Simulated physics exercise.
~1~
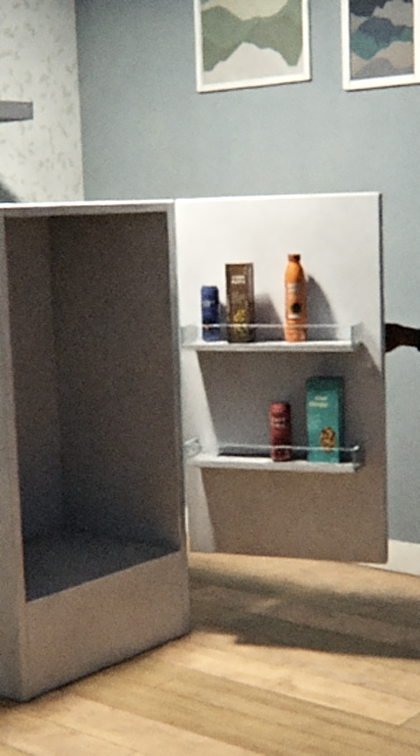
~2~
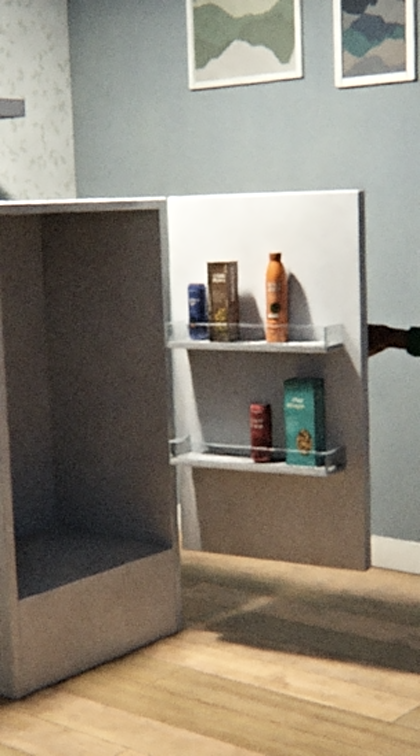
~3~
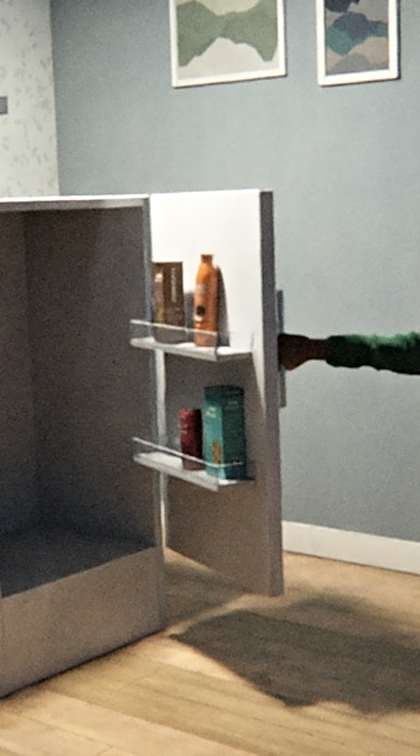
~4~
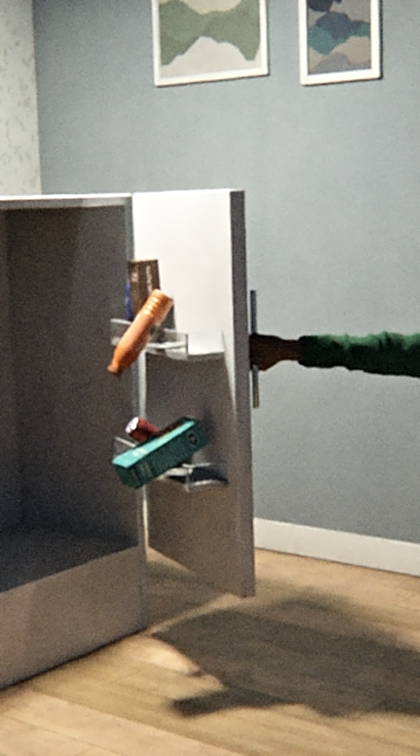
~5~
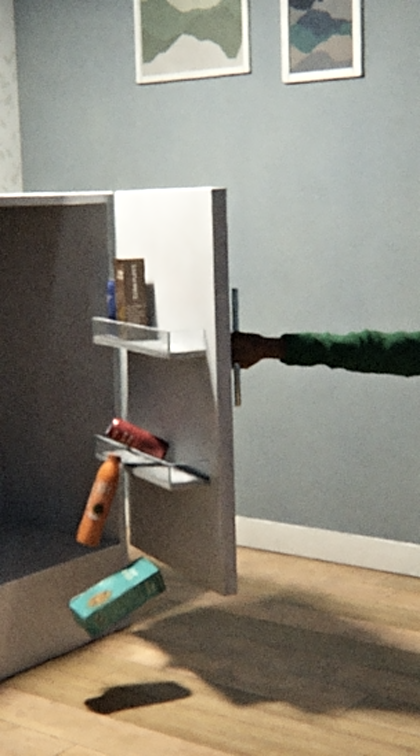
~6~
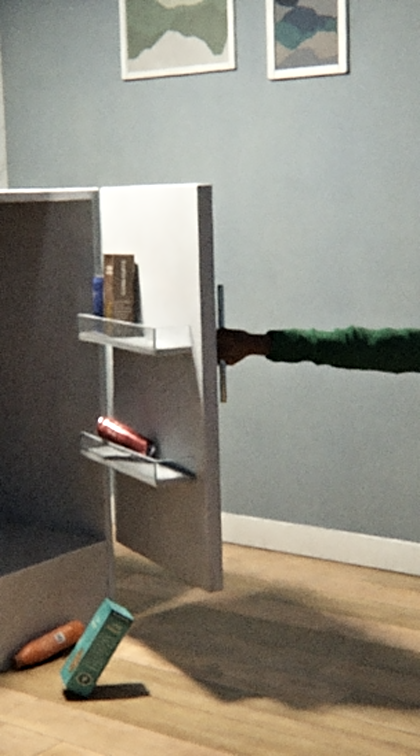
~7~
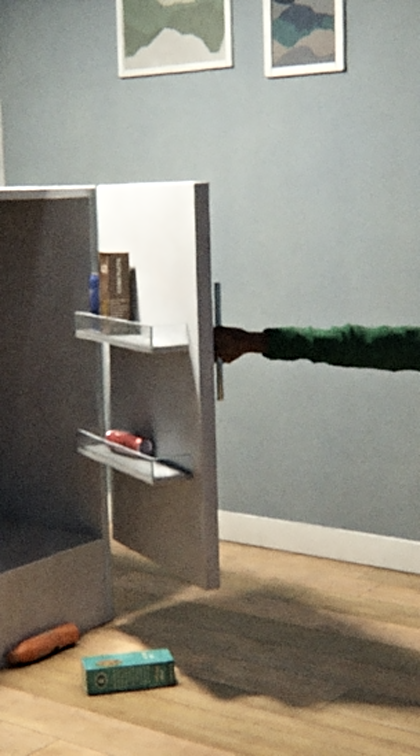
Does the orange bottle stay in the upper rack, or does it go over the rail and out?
It goes over the rail and out. It falls to the wooden floor and ends up lying on its side in front of the cabinet.
